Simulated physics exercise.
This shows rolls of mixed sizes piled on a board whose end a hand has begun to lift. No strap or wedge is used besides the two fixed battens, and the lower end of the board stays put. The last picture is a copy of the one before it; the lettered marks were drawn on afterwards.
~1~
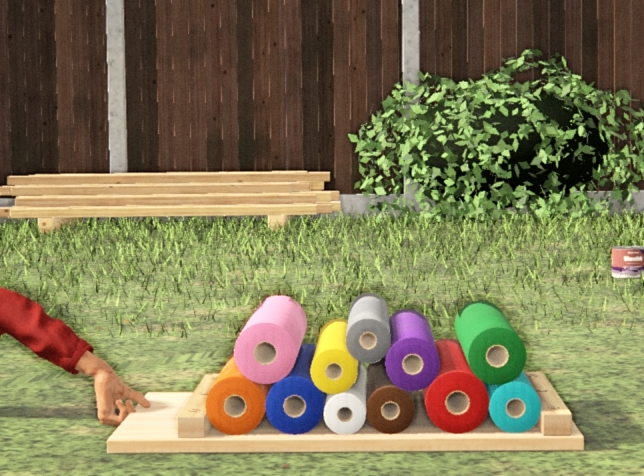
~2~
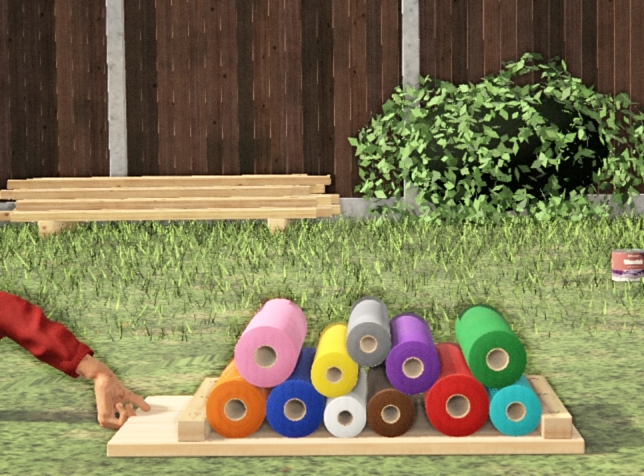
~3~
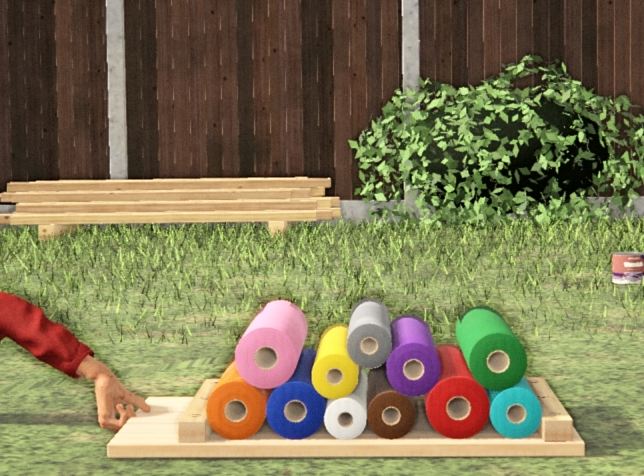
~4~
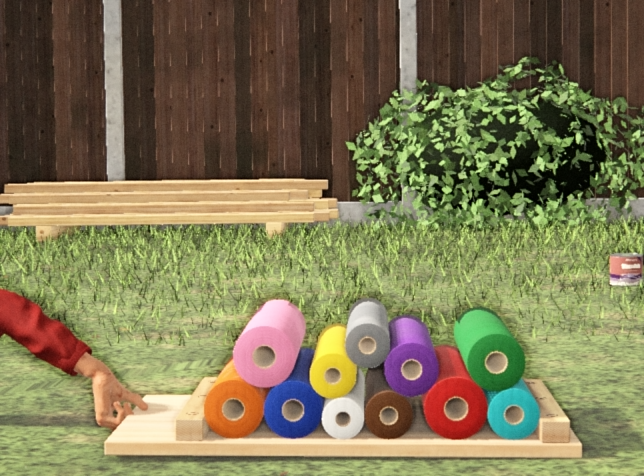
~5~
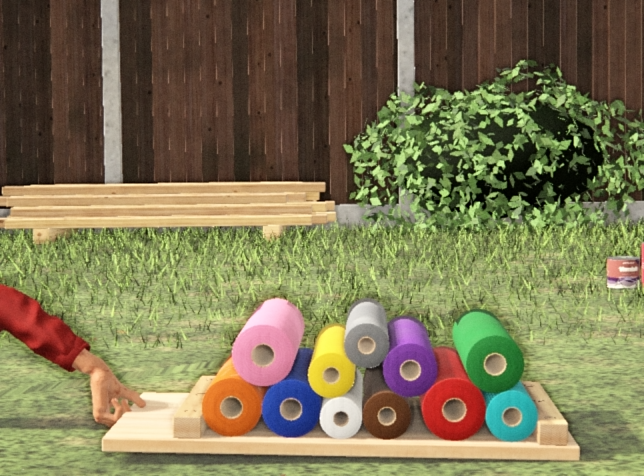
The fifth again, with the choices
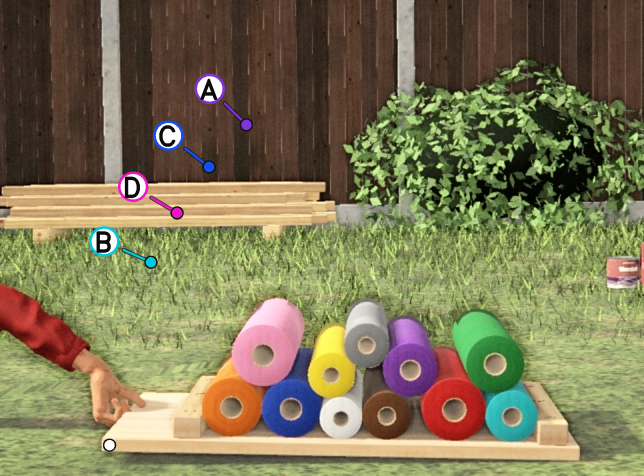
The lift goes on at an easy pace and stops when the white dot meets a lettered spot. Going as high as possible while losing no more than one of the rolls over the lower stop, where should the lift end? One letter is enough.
The last mark within the limit is B.
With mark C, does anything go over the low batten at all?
Yes.
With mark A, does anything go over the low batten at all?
Yes.
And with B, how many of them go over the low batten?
It comes to one.
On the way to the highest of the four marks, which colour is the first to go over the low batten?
It is the green one.
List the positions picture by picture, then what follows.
The first picture shows yellow roll (334, 371); purple roll (413, 364); pink roll (266, 353).
The second picture shows pink roll (266, 356); grey roll (369, 344).
The third picture shows board (347, 414); orange roll (236, 410); blue roll (295, 411); green roll (498, 362).
The fourth picture shows board (344, 414); orange roll (234, 409); blue roll (293, 410).
The fifth picture shows board (342, 414); orange roll (231, 407); blue roll (291, 409).
On the marked copy, A at (246, 125); B at (151, 262); C at (209, 167); D at (177, 213); the white dot at (110, 445).
Taking B. A third of the way, board at 16°.
Two thirds of the way, board at 25°.
When it is over, board at 25°, one over the low batten (green).
As for the rest, A five over the low batten; C five over the low batten; D five over the low batten.
